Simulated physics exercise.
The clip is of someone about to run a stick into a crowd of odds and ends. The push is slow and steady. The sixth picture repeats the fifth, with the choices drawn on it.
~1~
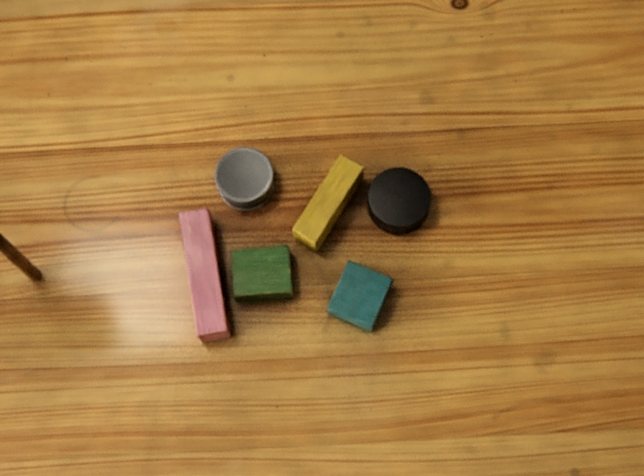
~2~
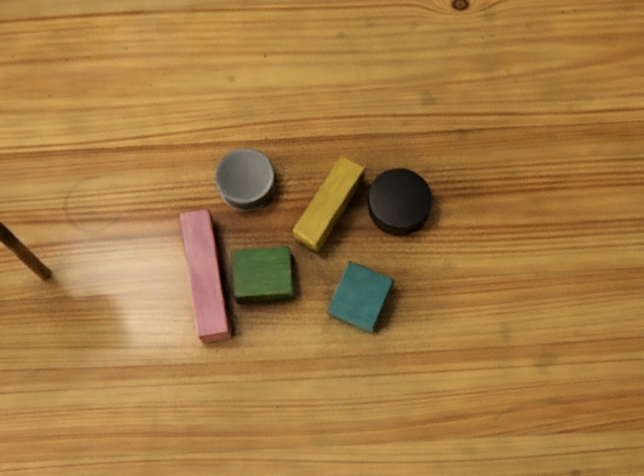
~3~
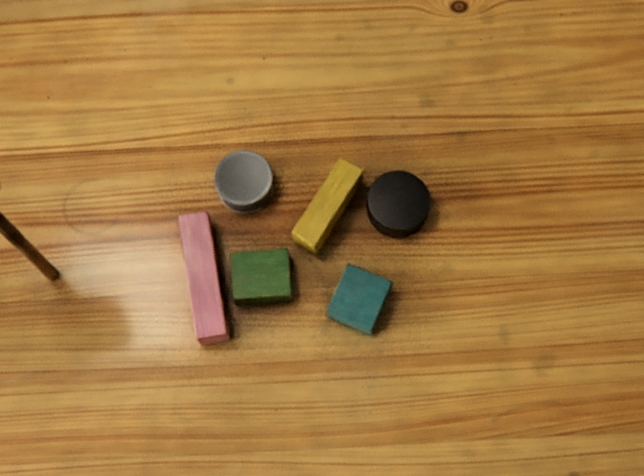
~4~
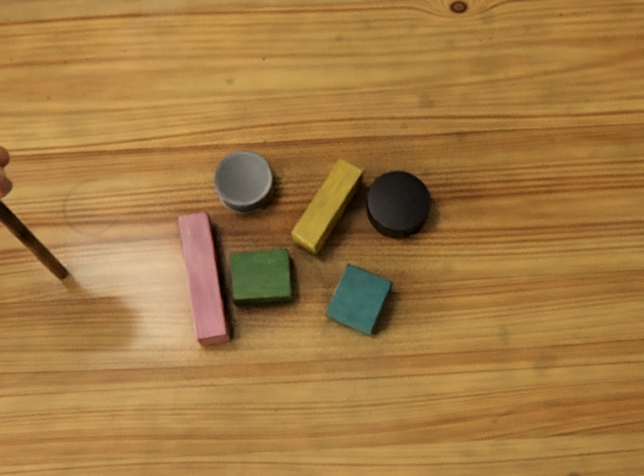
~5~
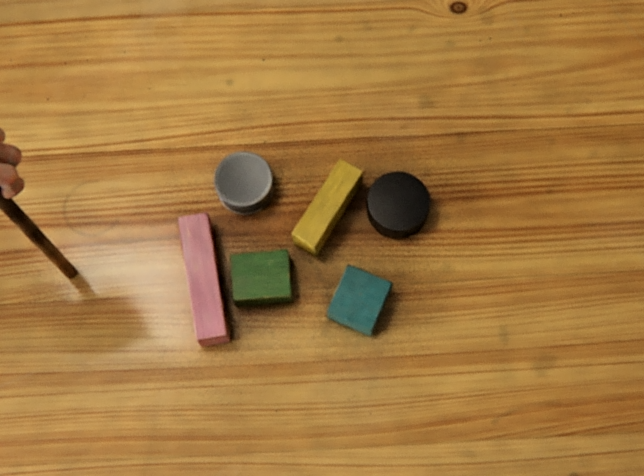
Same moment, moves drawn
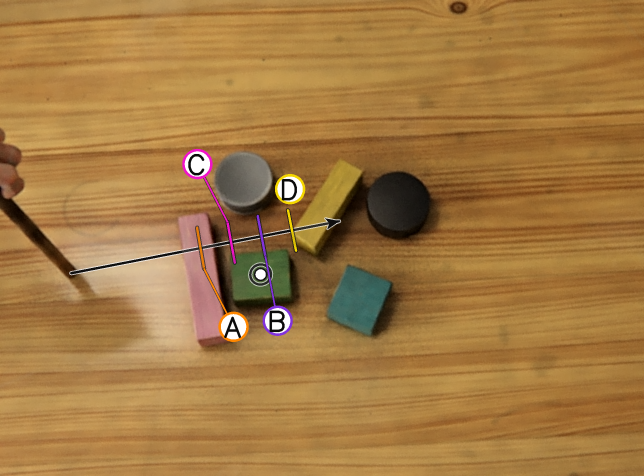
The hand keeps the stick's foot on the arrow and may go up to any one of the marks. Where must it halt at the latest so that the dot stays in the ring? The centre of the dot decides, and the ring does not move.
The farthest safe stop is A.
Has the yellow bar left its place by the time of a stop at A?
No.
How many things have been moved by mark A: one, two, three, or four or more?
It has moved one.
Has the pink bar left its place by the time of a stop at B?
By then, yes.
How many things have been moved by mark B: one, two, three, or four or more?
Two.
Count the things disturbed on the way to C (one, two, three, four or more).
Two.
On the marked copy, A at (200, 248); B at (262, 237); C at (231, 242); D at (292, 231); the arrow from (71, 273) to (339, 221); the white dot at (261, 274).
With A. Early on, foot of the stick (119, 264).
Further on, foot of the stick (167, 255).
At the end, foot of the stick (200, 248); pink bar (217, 279); the dot is still in its ring.
As for the rest, B shifts the dotted thing to (294, 292); C shifts the dotted thing to (281, 283); D shifts the dotted thing to (300, 300).
